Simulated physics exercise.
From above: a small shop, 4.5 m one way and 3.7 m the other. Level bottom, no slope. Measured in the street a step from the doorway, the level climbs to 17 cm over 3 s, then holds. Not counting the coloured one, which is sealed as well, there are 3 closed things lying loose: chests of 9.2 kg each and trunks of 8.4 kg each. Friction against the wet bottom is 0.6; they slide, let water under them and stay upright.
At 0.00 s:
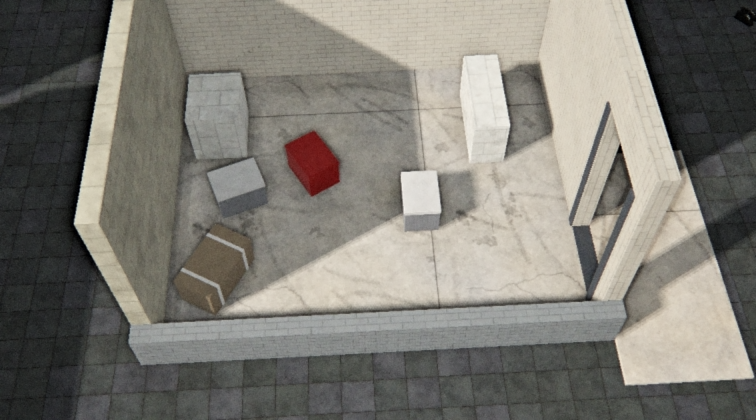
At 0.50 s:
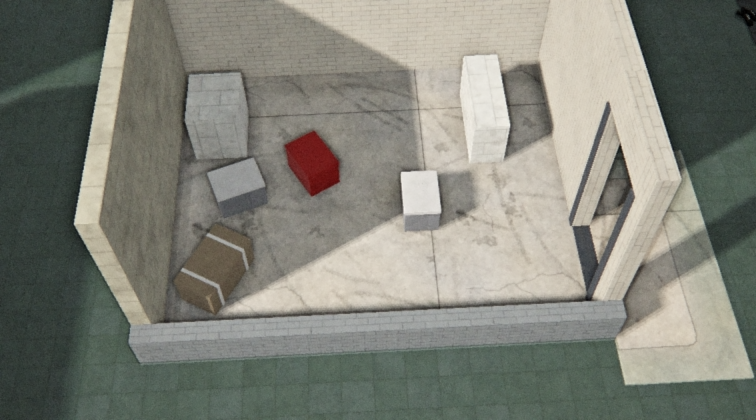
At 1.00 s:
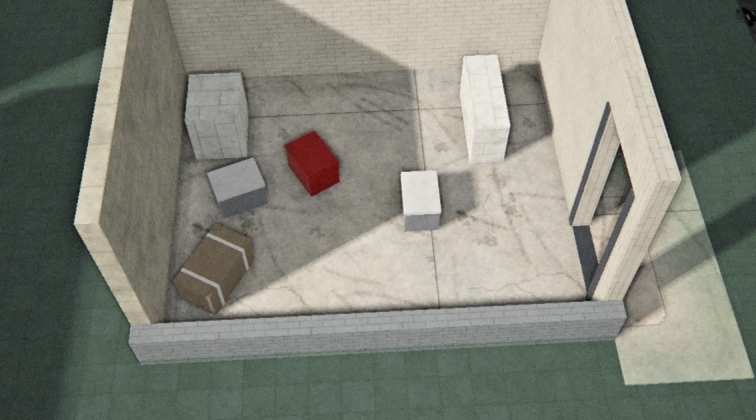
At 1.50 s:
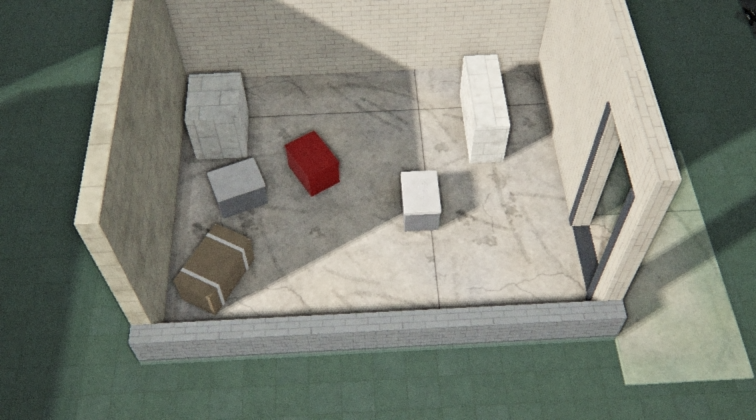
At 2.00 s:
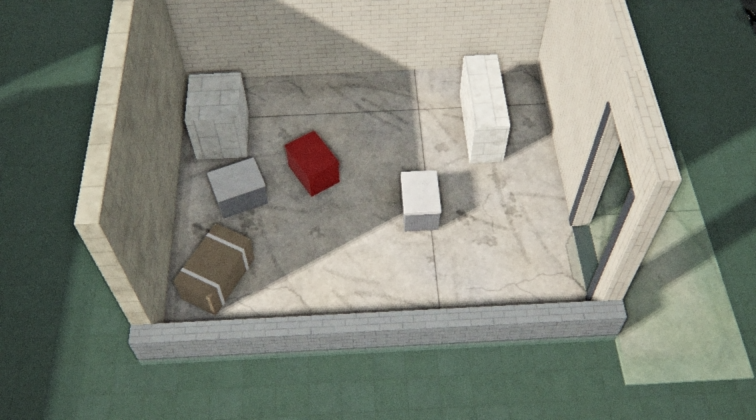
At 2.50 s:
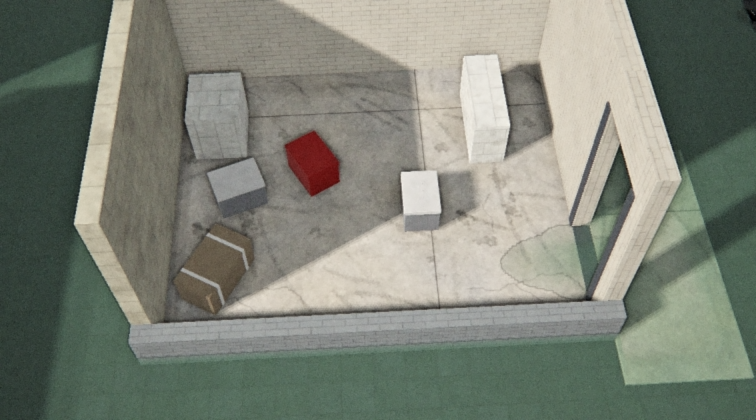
Greenish water spreads across the dark paving around a small open-topped shop, then creeps over the pale slab outside the doorway at right. Lastly, a thin, rounded patch slips through the doorway onto the marble floor, while the red chest and the other boxes and blocks inside stay still.
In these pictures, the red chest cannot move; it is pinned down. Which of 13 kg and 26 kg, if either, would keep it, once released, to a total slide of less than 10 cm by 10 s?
The lighter mass suffices.
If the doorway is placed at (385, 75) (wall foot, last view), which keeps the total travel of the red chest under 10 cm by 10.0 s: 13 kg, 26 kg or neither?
In that setup the first mass works.
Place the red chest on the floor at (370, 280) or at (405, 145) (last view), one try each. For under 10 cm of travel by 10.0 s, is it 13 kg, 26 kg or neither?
Note, in order: Heavier only OK; both OK.
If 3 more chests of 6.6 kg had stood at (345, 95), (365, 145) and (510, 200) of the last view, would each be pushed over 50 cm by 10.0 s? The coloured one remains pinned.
Result, in turn - falls shy; falls shy; falls shy.
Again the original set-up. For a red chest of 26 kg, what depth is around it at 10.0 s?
Close to 4 cm deep.
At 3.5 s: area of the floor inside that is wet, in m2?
That flooded area is roughly 3.0 m2.
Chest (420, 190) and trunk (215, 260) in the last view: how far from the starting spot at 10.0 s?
60 cm and 120 cm respectively.
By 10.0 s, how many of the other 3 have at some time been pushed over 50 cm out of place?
That makes 3.
After 3.5 s the red chest would be 0 cm from its start with 13 kg and 0 cm from its start with 26 kg; 0 cm of water round it then.
After 4.5 s the red chest would be 0 cm from its start with 13 kg and 0 cm from its start with 26 kg; 0 cm of water round it then.
After 7.0 s the red chest would be 0 cm from its start with 13 kg and 0 cm from its start with 26 kg; 1 cm of water round it then.
After 10.0 s the red chest would be 0 cm from its start with 13 kg and 0 cm from its start with 26 kg; 4 cm of water round it then.
